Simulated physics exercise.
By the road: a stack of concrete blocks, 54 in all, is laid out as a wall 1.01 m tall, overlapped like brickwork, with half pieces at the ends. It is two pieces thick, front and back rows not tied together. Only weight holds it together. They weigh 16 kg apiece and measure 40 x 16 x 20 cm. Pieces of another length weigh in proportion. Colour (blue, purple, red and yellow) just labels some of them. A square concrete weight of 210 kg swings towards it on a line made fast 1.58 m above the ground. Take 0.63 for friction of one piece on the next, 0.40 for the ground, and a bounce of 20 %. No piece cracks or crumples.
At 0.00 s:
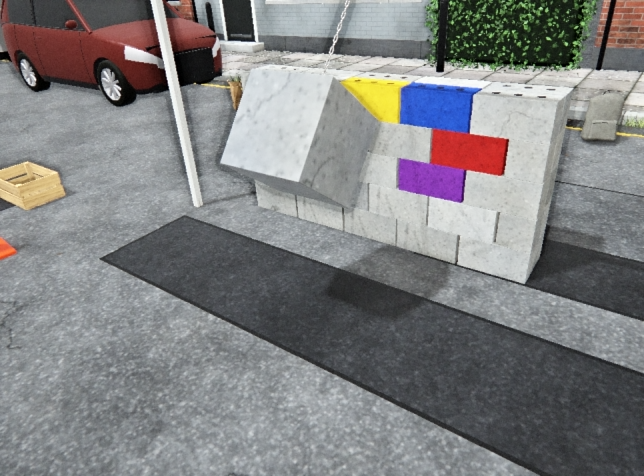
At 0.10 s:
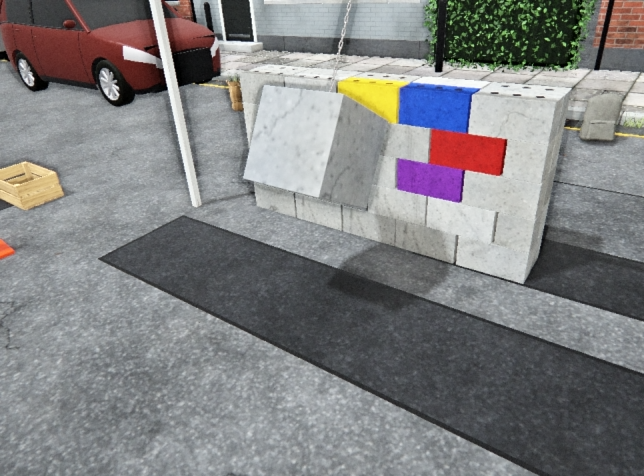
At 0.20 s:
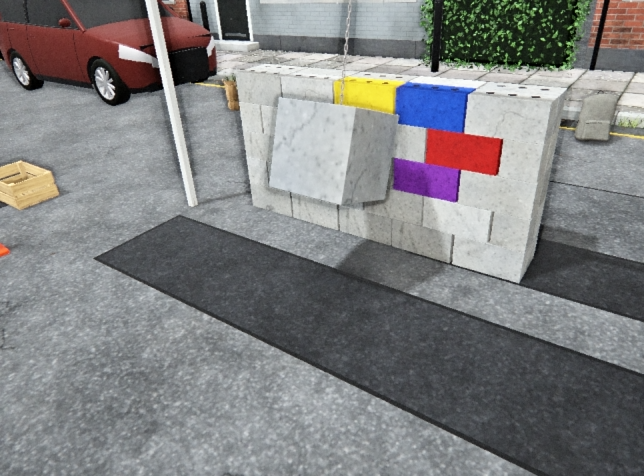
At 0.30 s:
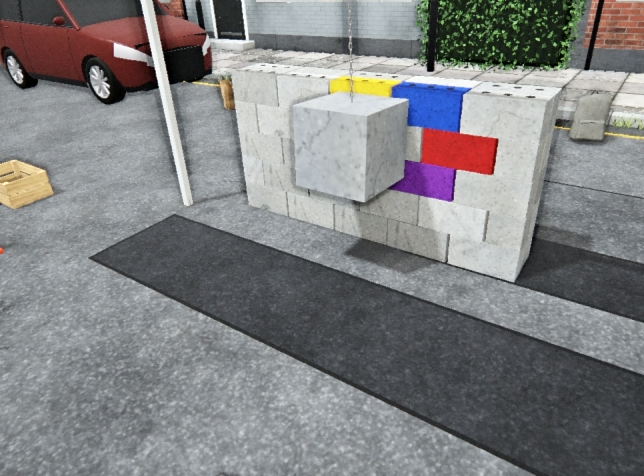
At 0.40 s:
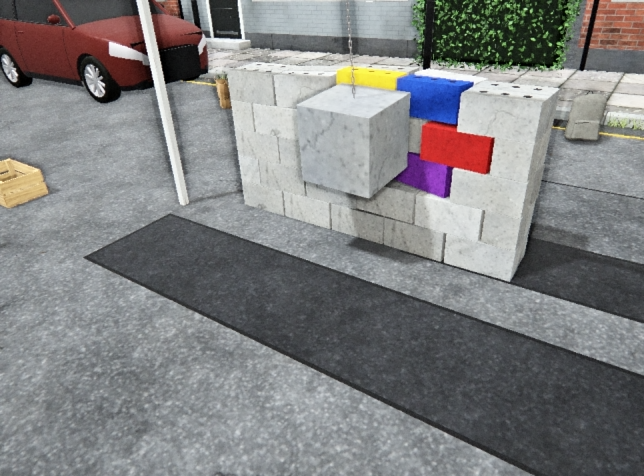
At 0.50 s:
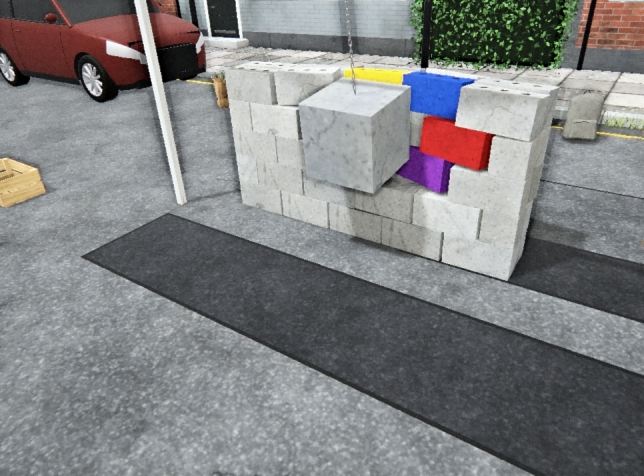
A hanging concrete block swings into a block wall, shifting some of its pieces slightly.
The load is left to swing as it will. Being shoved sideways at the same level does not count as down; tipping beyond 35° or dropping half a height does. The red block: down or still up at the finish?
In the end the red block remains up.
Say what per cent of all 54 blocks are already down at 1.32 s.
At that moment 20 per cent.
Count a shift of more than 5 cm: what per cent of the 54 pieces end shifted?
Shifted: 35 per cent.
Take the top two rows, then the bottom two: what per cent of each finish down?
Top 50, bottom 0 per cent.
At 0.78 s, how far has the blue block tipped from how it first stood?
Roughly 15°.
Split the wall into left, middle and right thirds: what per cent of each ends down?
Left 0, middle 40, right 40 per cent.
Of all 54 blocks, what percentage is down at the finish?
Near 30 per cent.
After 0.78 s, line 11° past plumb; 5 of the 54 blocks down; red block 7° from how it stood; yellow block 24° from how it stood.
After 1.32 s, line 5° before plumb; 11 of the 54 blocks down; red block 11° from how it stood; blue block on its side.
In the end (3.4 s), line 8° before plumb; 15 of the 54 blocks down; red block 40 mm from its place; blue block on its side; yellow block on its side. From the last view, middles, red block near (457, 144), blue block near (464, 171).
